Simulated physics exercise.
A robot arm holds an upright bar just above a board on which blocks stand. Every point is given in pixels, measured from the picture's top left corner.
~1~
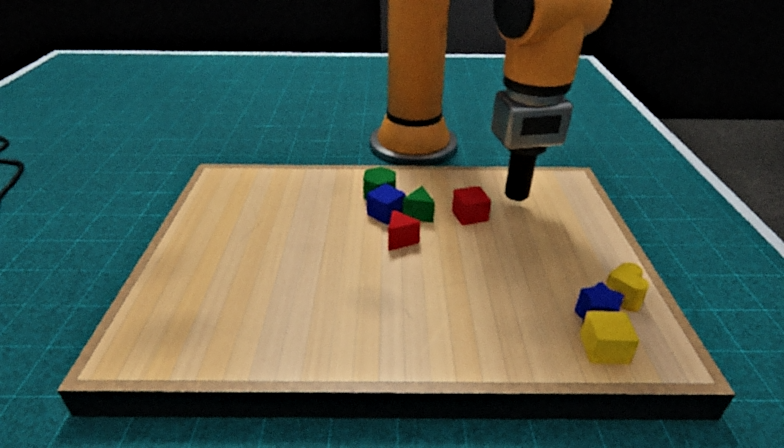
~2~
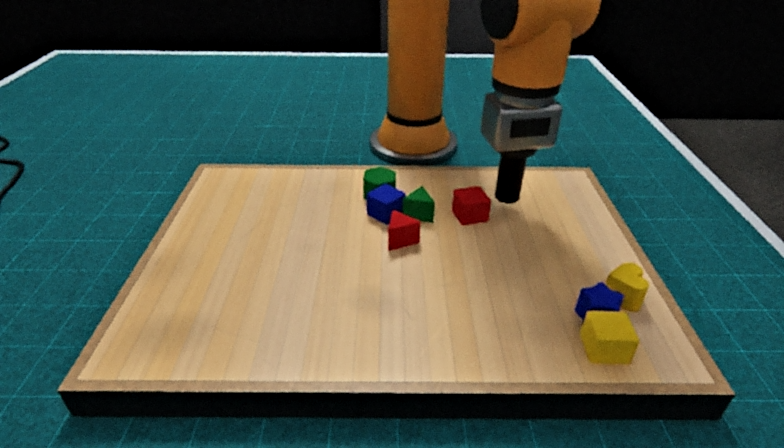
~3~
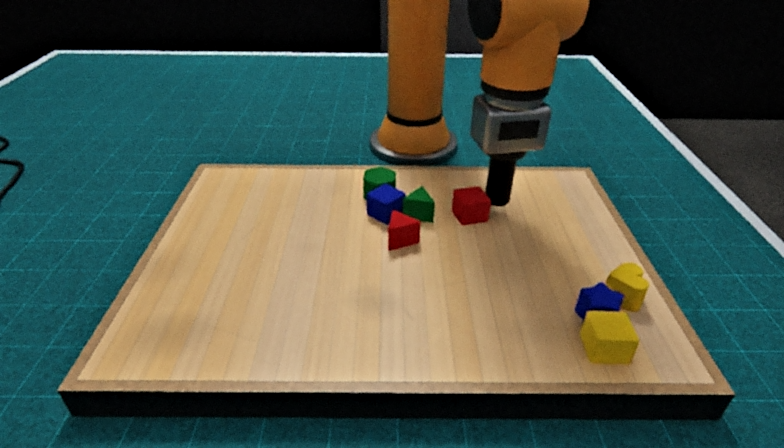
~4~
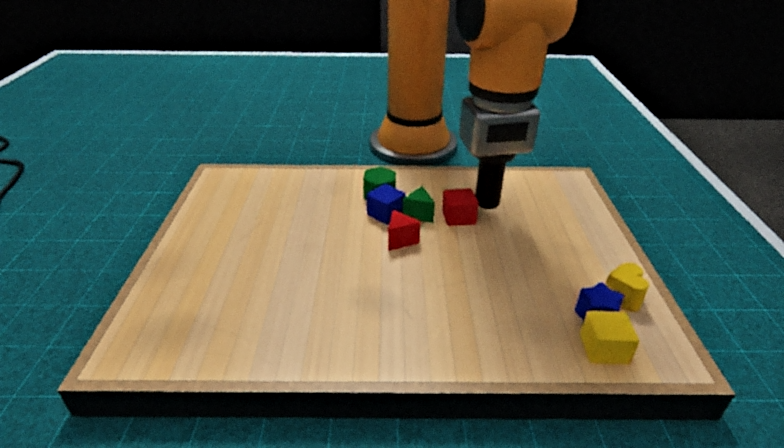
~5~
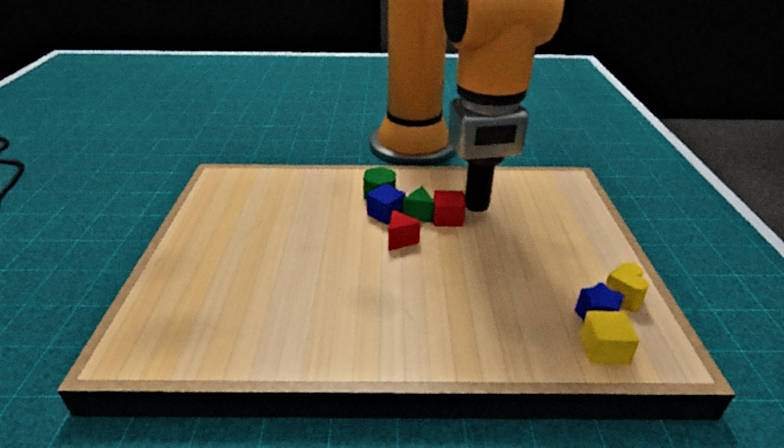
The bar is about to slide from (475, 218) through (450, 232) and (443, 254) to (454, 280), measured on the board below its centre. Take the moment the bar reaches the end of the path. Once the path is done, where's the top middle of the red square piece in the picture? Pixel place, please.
The top centre is at (417, 214).
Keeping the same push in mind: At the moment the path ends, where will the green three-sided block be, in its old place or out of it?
By then it is displaced.
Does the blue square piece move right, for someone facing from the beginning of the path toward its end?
I expect so.
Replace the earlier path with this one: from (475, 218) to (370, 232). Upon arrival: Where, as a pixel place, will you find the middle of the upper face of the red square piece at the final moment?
Its top middle: (340, 213).
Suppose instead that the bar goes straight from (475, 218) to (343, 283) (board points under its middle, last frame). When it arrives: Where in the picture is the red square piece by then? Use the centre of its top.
Its top middle is near (382, 218).
On the path given first. One third of the way, bar (451, 220); blue square piece (377, 192), turned 25° clockwise; red three-sided block (399, 221); green three-sided block (399, 203), turned 30° clockwise; red square piece (422, 210).
Two thirds of the way, bar (444, 242); blue square piece (376, 192), turned 30° clockwise; red three-sided block (392, 224); green three-sided block (395, 204), turned 40° clockwise; red square piece (417, 214), turned 20° clockwise.
At the end, bar (455, 267); blue square piece (376, 192), turned 30° clockwise; red three-sided block (392, 224); green three-sided block (395, 204), turned 40° clockwise; red square piece (417, 214), turned 20° clockwise.
